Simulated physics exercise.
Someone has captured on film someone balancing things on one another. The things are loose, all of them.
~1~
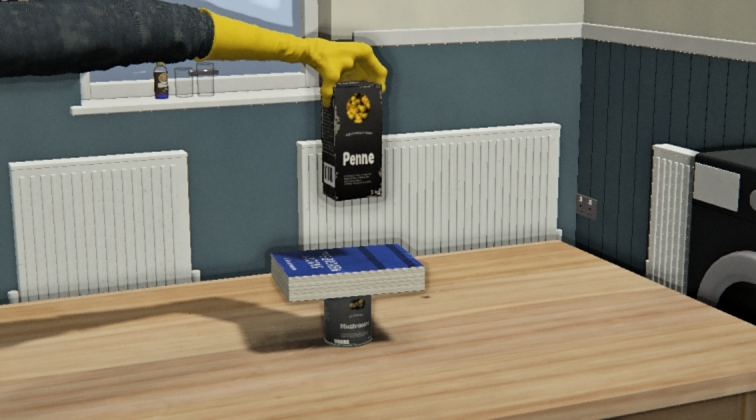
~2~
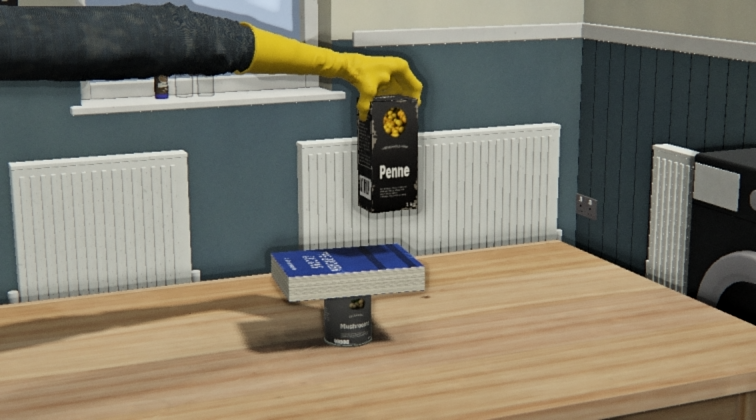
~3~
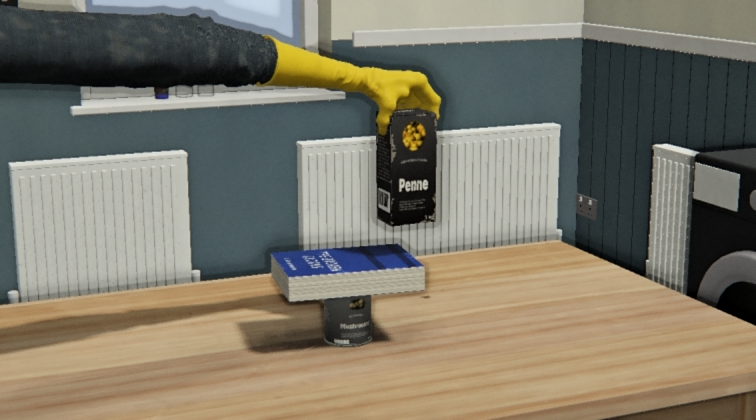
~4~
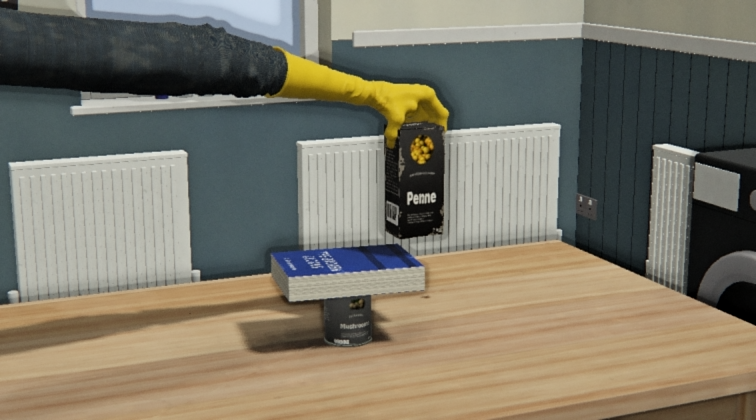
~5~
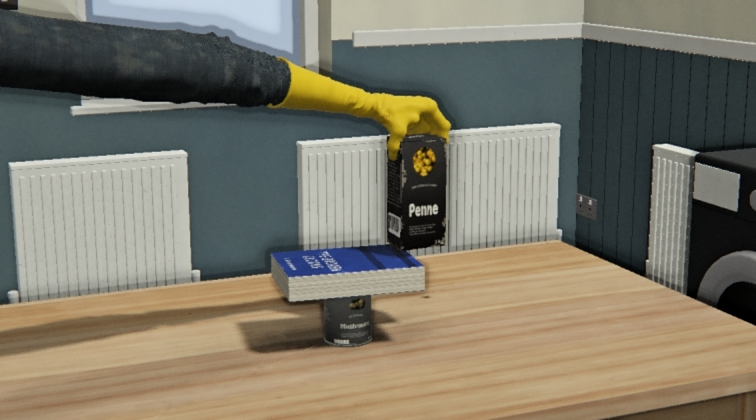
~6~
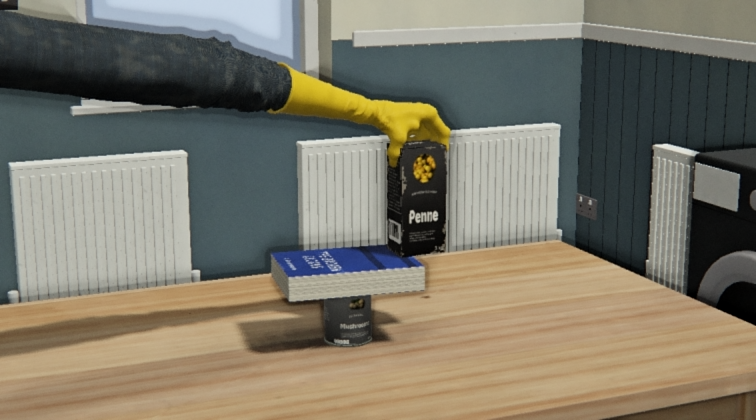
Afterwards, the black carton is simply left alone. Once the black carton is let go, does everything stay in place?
No, the pile falls.
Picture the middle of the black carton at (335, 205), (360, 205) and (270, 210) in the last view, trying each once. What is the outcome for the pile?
First the pile remains standing, second it remains standing, third it topples.
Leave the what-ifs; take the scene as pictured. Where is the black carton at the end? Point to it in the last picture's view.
About (486, 300).
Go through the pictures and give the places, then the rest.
The first picture shows on its way; black carton (352, 140); blue book (346, 271).
The second picture shows on its way; black carton (387, 153); blue book (346, 271).
The third picture shows on its way; black carton (406, 166); blue book (346, 271).
The fourth picture shows on its way; black carton (414, 179); blue book (346, 271).
The fifth picture shows on its way; black carton (416, 192); blue book (346, 271).
The sixth picture shows set down, still held; black carton (416, 198); blue book (346, 271).
Then, 0.30 s on from there, black carton turned 19° from how it was put near (433, 203).
Then, 0.40 s on from there, black carton now fallen.
Then, 0.50 s on from there, things are still on the move.
In the end, fallen, black carton; the other 2 unmoved. At the end, from the last picture's camera, black carton near (486, 300). The pile loses its balance.
